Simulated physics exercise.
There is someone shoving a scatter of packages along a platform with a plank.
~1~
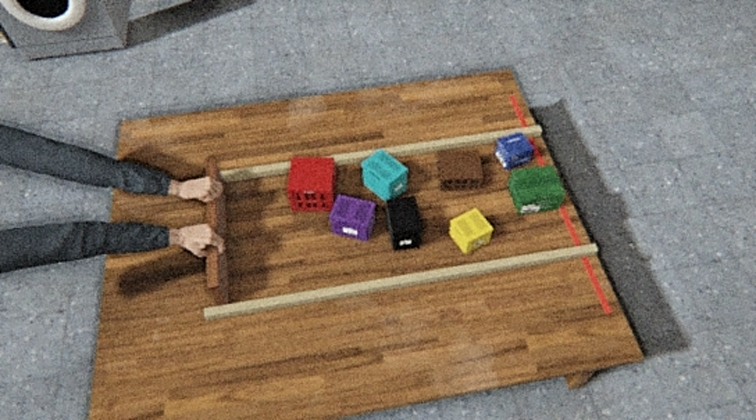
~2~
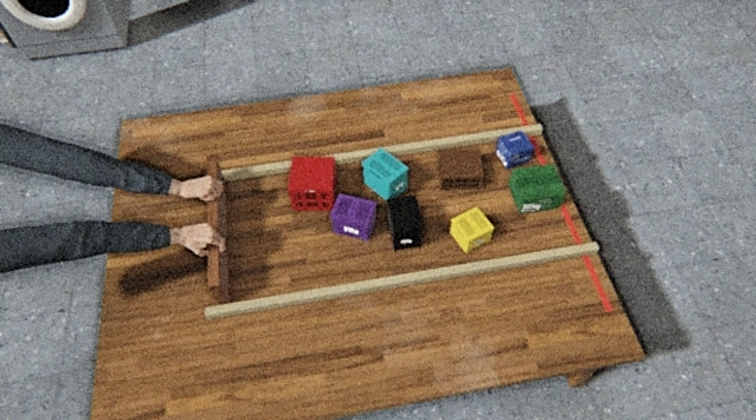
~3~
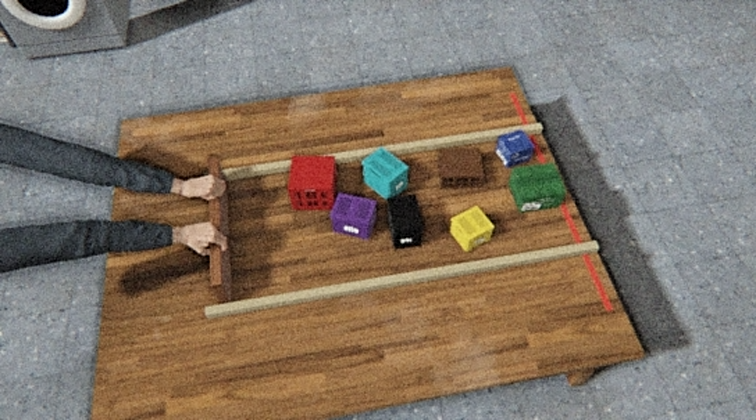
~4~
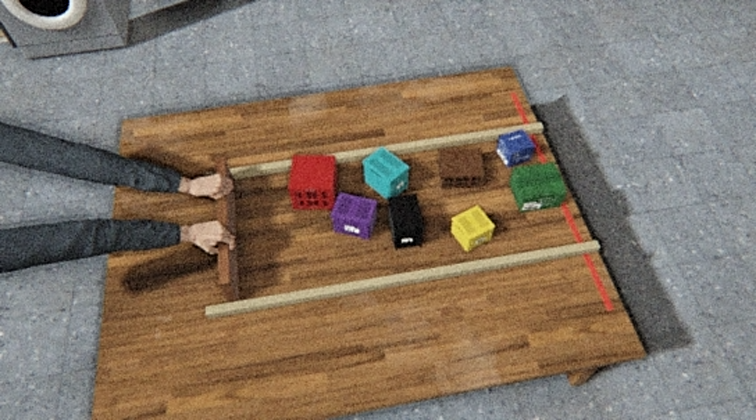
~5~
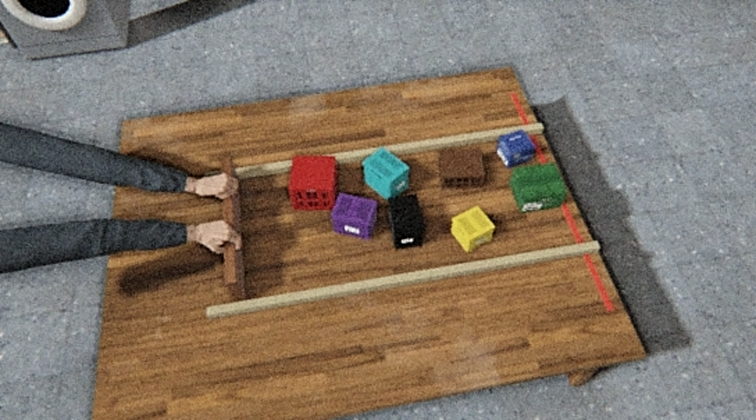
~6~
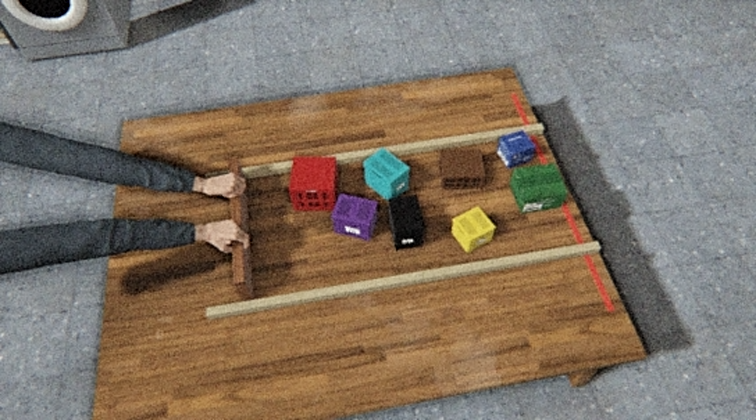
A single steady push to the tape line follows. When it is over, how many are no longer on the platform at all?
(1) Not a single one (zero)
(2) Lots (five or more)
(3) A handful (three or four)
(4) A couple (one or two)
Answer: 2.
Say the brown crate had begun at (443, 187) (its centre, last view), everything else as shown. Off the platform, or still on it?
Started there, the object drops over the edge.
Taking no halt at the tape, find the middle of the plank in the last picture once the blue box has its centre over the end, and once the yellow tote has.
The middle is at (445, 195) when it's the blue box, and at (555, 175) when it's the yellow tote.
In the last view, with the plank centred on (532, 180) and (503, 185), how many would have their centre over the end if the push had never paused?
It would be 4 and 3.
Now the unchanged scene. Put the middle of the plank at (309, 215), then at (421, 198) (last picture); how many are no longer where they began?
The counts are 1 and 7.
Early on, none off yet; green parcel at rest near (538, 188); blue box at rest near (516, 149); brown crate at rest near (461, 169).
A while later, none off yet; green parcel travelled a little near (543, 189); blue box travelled well along near (559, 144); brown crate travelled well along near (529, 156).
Finally, the number that fall off is five or more; lost, red crate, purple tote, turquoise tote, black tote, yellow tote, brown crate, blue box and green parcel.
